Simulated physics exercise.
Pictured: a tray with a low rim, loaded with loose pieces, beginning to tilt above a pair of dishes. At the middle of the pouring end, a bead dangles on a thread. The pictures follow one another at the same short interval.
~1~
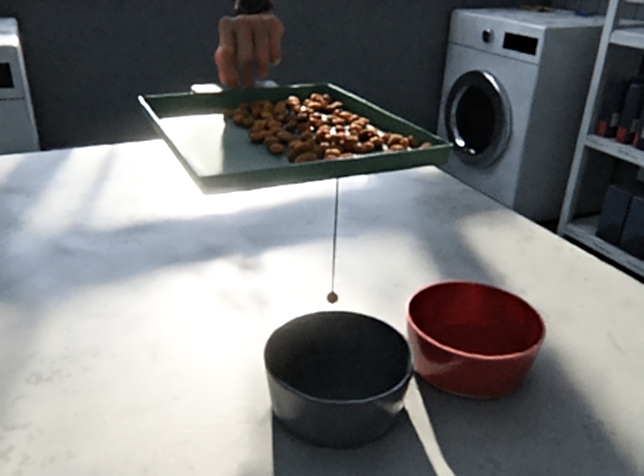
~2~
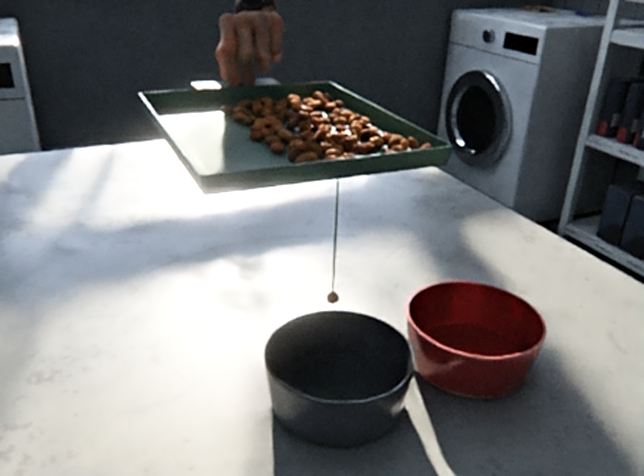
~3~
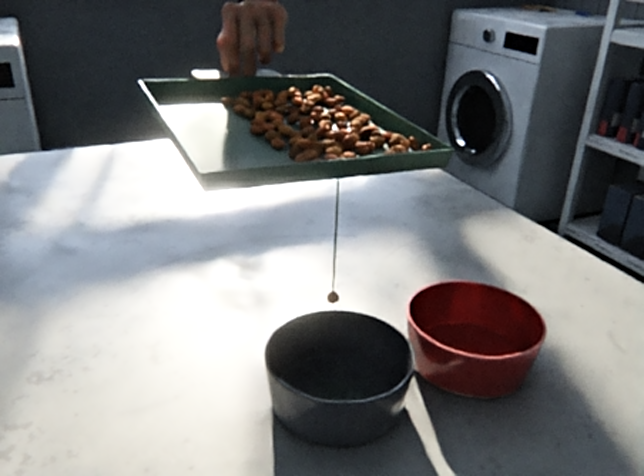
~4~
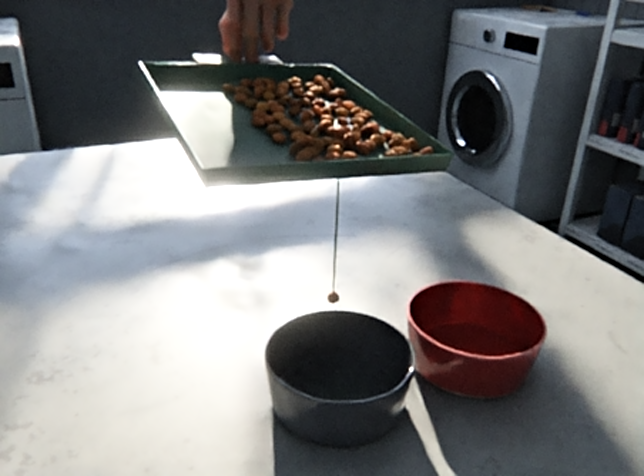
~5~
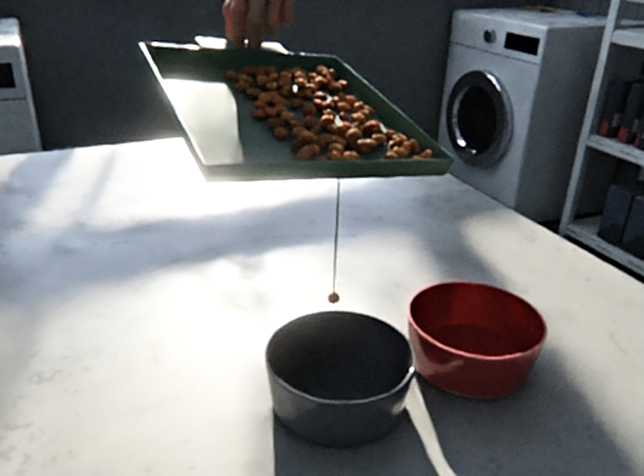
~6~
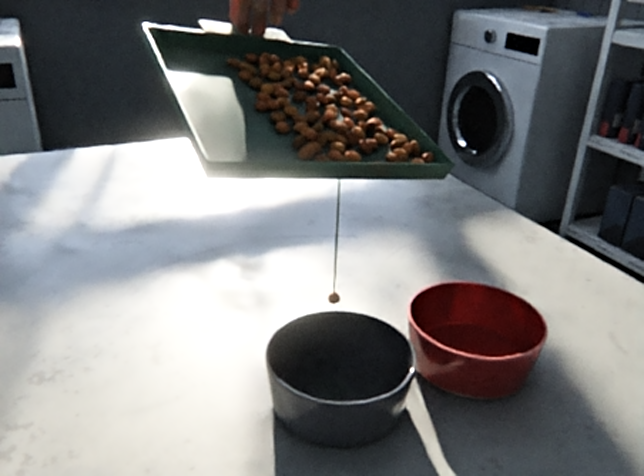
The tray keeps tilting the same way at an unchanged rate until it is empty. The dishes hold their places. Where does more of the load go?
Dish on the right.
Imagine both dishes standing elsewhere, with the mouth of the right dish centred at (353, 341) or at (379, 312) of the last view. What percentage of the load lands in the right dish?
Roughly 0% on the first try and 60% on the second.
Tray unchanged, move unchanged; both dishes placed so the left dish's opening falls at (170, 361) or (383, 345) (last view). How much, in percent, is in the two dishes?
Estimates in order: 0 percent, 30 percent.
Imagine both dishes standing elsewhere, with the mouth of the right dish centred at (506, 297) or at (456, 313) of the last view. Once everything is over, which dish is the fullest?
In the first try it's the left-side dish, and in the second it's the right-side dish.
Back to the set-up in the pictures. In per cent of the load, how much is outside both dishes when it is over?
Close to 30 percent, I reckon.
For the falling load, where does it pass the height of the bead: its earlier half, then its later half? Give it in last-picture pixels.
Around (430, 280) and then (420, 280).
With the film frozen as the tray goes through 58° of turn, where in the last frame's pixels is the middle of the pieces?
Centre estimate: (384, 117).
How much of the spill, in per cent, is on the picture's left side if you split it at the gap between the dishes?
It comes to about 80 percent.
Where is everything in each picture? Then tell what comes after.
In the first picture, corners of the pouring end at (203, 175) and (448, 144), level; middle of the load at (325, 130), bits of cat kibble; left dish at (374, 420); right dish at (516, 374); bead on its thread at (332, 298).
In the second picture, corners of the pouring end at (204, 174) and (449, 145), level; middle of the load at (326, 129).
In the third picture, corners of the pouring end at (205, 170) and (449, 148), tipped barely, lowest at the right corner; middle of the load at (326, 125).
In the fourth picture, corners of the pouring end at (206, 166) and (450, 153), tipped a little, lowest at the right corner; middle of the load at (328, 120).
In the fifth picture, corners of the pouring end at (208, 162) and (450, 157), tipped a little, lowest at the right corner; middle of the load at (329, 115).
In the sixth picture, corners of the pouring end at (211, 158) and (451, 162), tipped clearly, lowest at the right corner; middle of the load at (331, 110); left dish at (375, 420); right dish at (518, 374).
Soon, tray tipped steeply; all on the tray.
A while on, tray tipped right over; about a quarter on the tray; a stray few in the left dish; about half in the right dish; a small part outside both; a small part in the air.
Towards the end, tray tipped past a quarter turn; a stray few in the left dish; about two thirds in the right dish; about a third outside both; a stray few in the air.
Finally, tray tipped past a quarter turn; a stray few in the left dish; about two thirds in the right dish; about a third outside both; a stray few in the air.
